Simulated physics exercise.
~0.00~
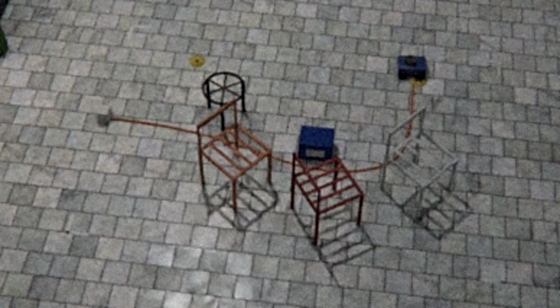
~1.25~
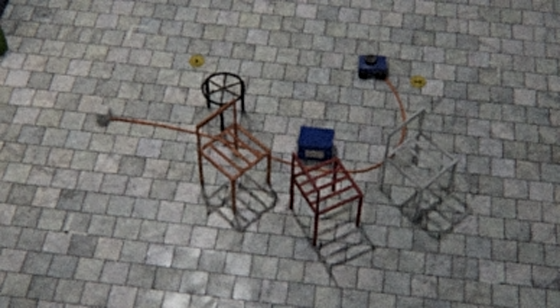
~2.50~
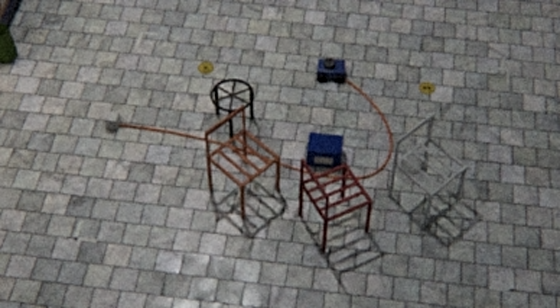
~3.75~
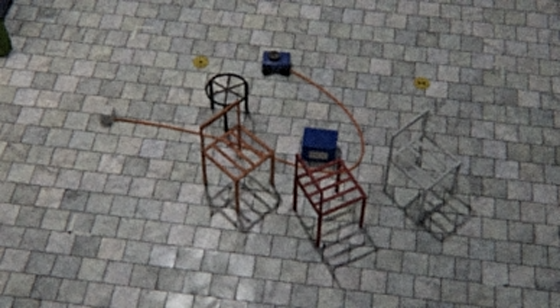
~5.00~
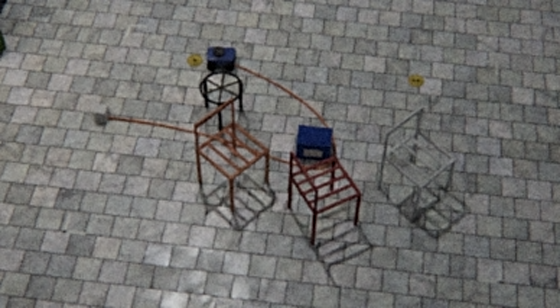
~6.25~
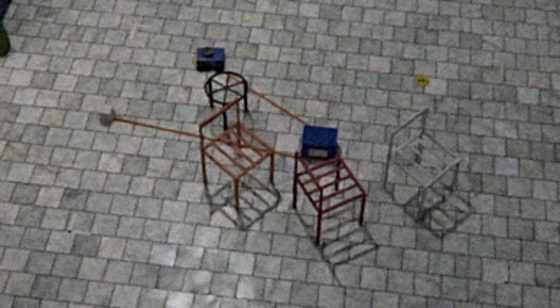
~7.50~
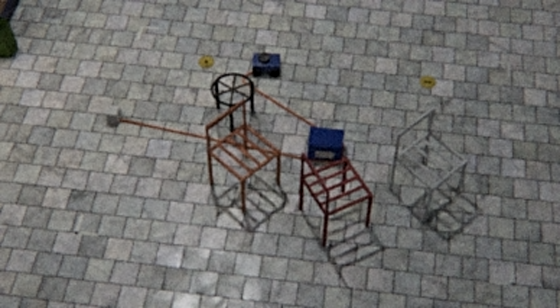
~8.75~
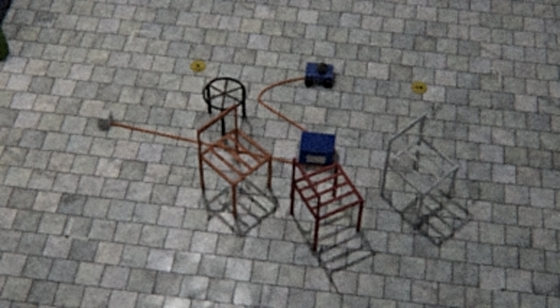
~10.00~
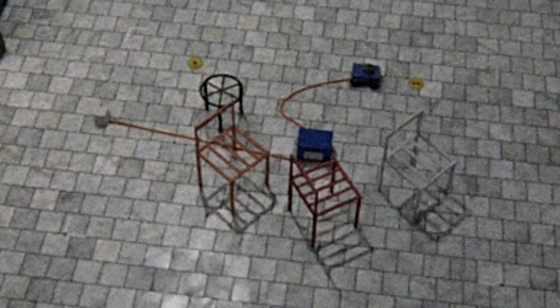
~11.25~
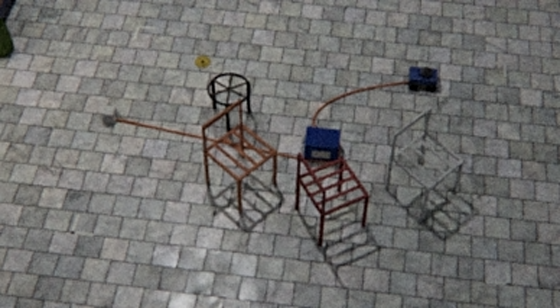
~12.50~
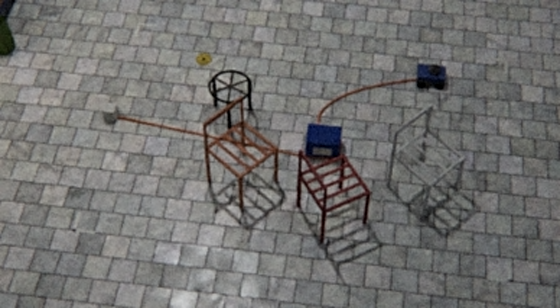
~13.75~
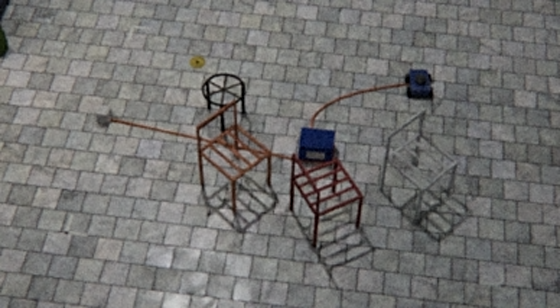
On grey paving, a small cart tows a lead left, then returns right and stops.
